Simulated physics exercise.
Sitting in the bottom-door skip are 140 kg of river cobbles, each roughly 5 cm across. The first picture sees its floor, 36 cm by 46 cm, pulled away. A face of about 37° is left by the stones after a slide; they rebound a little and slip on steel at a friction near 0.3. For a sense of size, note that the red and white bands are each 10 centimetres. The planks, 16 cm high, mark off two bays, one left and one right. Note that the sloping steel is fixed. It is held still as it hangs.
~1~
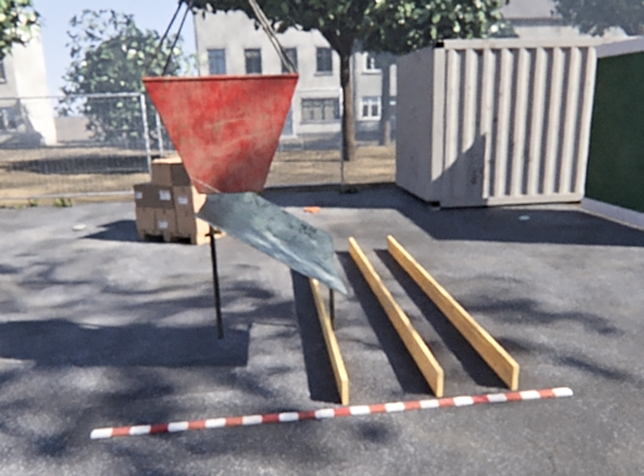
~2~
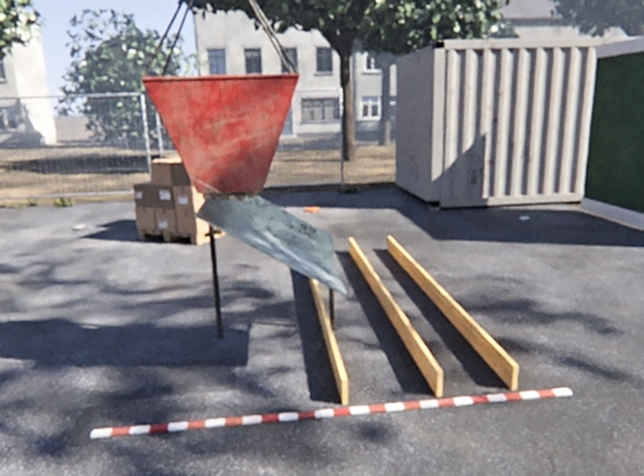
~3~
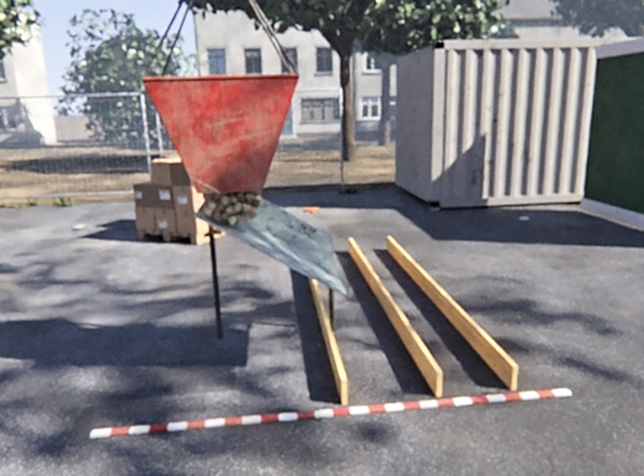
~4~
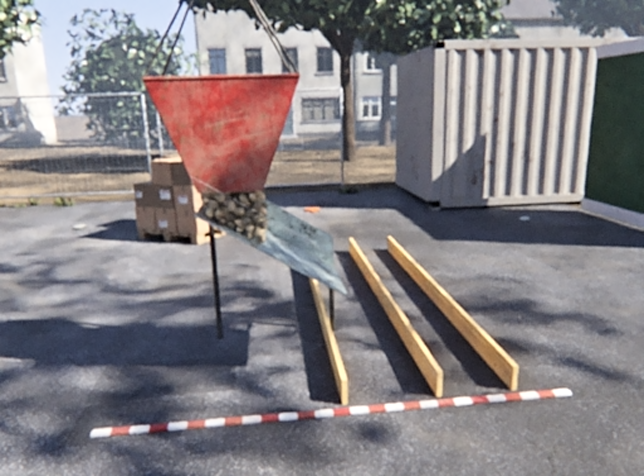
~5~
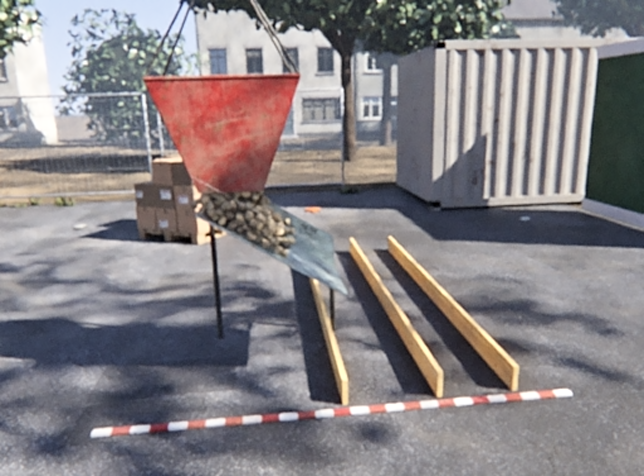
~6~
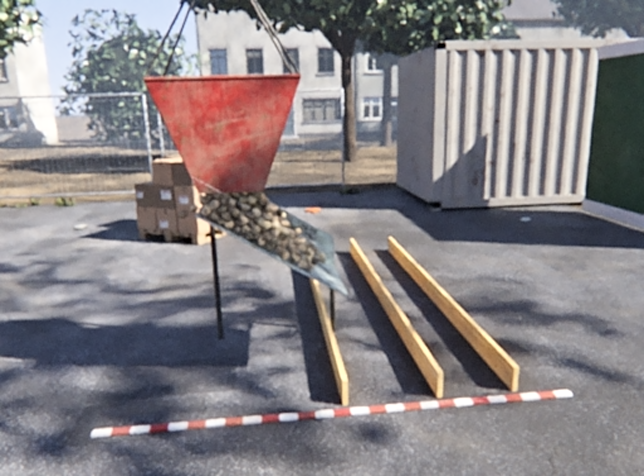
The footage shows a red skip hanging still above a tilted grey chute beside wooden planks on asphalt; brownish stones emerge from its bottom and slide down to the right, progressively covering most of the chute.
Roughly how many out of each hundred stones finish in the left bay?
Roughly 73 out of each hundred finish there.
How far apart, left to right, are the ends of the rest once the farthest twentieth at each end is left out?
I'd put it at close to 80 cm.
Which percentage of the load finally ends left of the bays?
0 in a hundred, roughly.
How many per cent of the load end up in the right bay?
Load share: Around 25 %.
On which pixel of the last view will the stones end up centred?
Centre at rest: Around (394, 346).
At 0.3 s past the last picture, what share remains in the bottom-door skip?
Close to 10 percent has not yet come out.
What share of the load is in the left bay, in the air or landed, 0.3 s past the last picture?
Roughly 15 percent.
Then, 0.3 s after the last picture, 11 % in the bottom-door skip, 70 % on the steel, 1 % falling or lying left of the bays, 17 % falling or lying in the left bay; the stones farthest right are at (408, 334).
Then, 0.7 s after the last picture, 0 % in the bottom-door skip, 40 % on the steel, 1 % falling or lying left of the bays, 54 % falling or lying in the left bay, 6 % falling or lying in the right bay; the stones farthest right are at (469, 348).
Then, 1.3 s after the last picture, 0 % in the bottom-door skip, 1 % falling or lying left of the bays, 77 % falling or lying in the left bay, 22 % falling or lying in the right bay; the stones farthest right are at (469, 342).
Then, 2.2 s after the last picture, 0 % in the bottom-door skip, 1 % falling or lying left of the bays, 73 % falling or lying in the left bay, 26 % falling or lying in the right bay; the stones farthest right are at (460, 330).
Then, 4.1 s after the last picture, 0 % in the bottom-door skip, 1 % left of the bays, 73 % in the left bay, 26 % in the right bay; the stones farthest right are at (460, 330).
